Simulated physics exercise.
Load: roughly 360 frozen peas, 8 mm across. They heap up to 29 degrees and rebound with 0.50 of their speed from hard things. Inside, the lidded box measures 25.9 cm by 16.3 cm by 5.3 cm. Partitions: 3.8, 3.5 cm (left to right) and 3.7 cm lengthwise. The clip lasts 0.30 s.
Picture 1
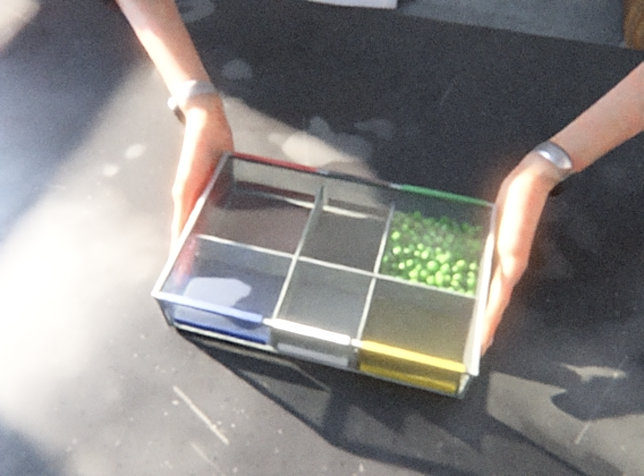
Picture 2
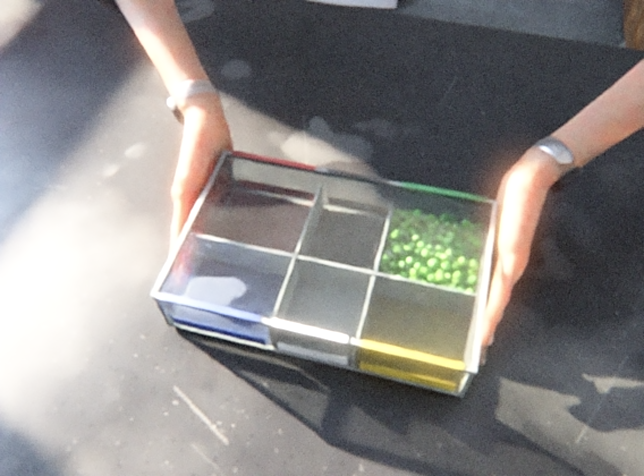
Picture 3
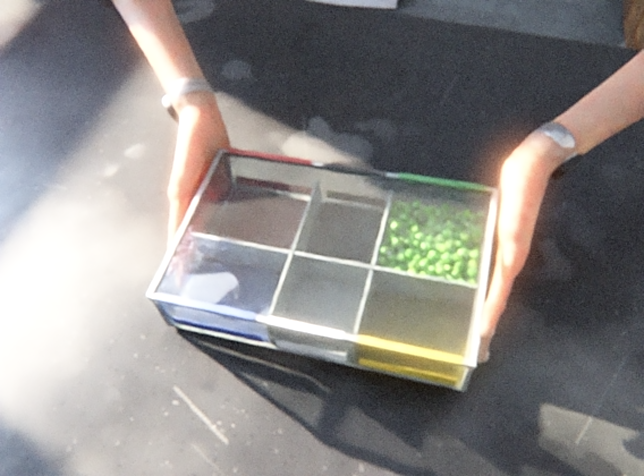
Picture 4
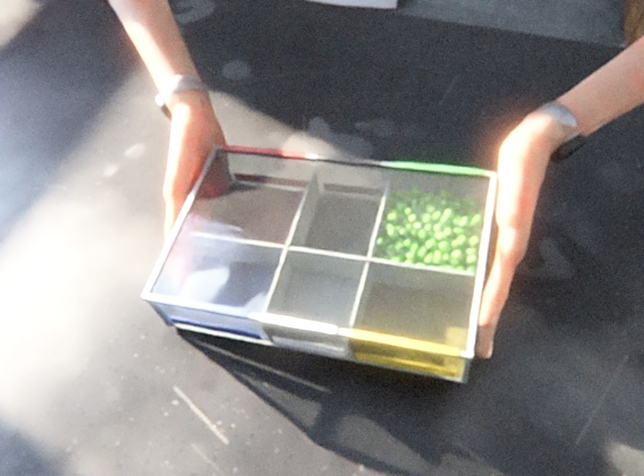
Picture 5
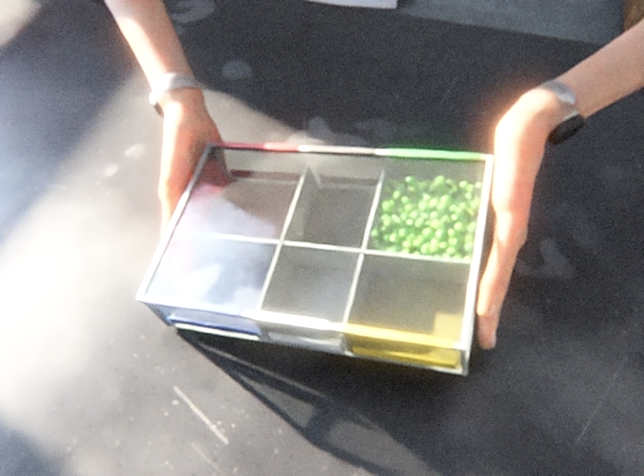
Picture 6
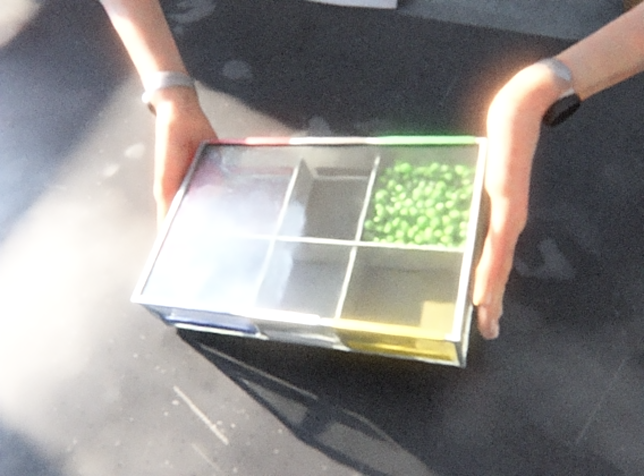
Two hands gradually tilting a clear six-compartment box on a dark surface, green peas staying in the back right section.
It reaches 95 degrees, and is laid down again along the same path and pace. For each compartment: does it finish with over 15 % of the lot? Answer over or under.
Red: Under, blue: Over, green: Over, yellow: Under, white: Under, black: Under.
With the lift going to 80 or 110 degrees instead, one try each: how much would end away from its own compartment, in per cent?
Some 25 and 35 per cent.
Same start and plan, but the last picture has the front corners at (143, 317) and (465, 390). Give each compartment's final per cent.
Red 0; blue 0; green 80; yellow 10; white 10; black 0.
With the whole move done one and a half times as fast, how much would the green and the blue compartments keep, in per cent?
Then: Green 70; blue 20.
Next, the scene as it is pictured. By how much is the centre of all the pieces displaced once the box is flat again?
About 7.0 cm.
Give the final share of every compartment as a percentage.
Red 5, blue 20, green 65, yellow 0, white 5, black 5.
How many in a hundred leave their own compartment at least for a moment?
About 35 per cent.
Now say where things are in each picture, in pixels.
In the first picture, box tilt 0 degrees, front corners at (159, 294) and (472, 370); green 100 %.
In the second picture, box tilt 1 degrees, front corners at (158, 294) and (472, 368).
In the third picture, box tilt 4 degrees, front corners at (154, 295) and (470, 362), lowest corner left front.
In the fourth picture, box tilt 8 degrees, front corners at (149, 296) and (467, 353), lowest corner left front.
In the fifth picture, box tilt 13 degrees, front corners at (144, 297) and (462, 344), lowest corner left front.
In the sixth picture, box tilt 17 degrees, front corners at (139, 298) and (454, 336), lowest corner left front; green 100 %.
Then, 1.16 s after the last picture, tilt 95 degrees; blue 15 %, green 75 %, black 5 %.
Then, 1.94 s after the last picture, tilt 42 degrees; red 5 %, blue 20 %, green 65 %, black 5 %.
Then, 2.74 s after the last picture, tilt 0 degrees; red 5 %, blue 20 %, green 65 %, black 5 %.
In the end, red 5 %, blue 20 %, green 65 %, yellow 0 %, white 5 %, black 5 %.
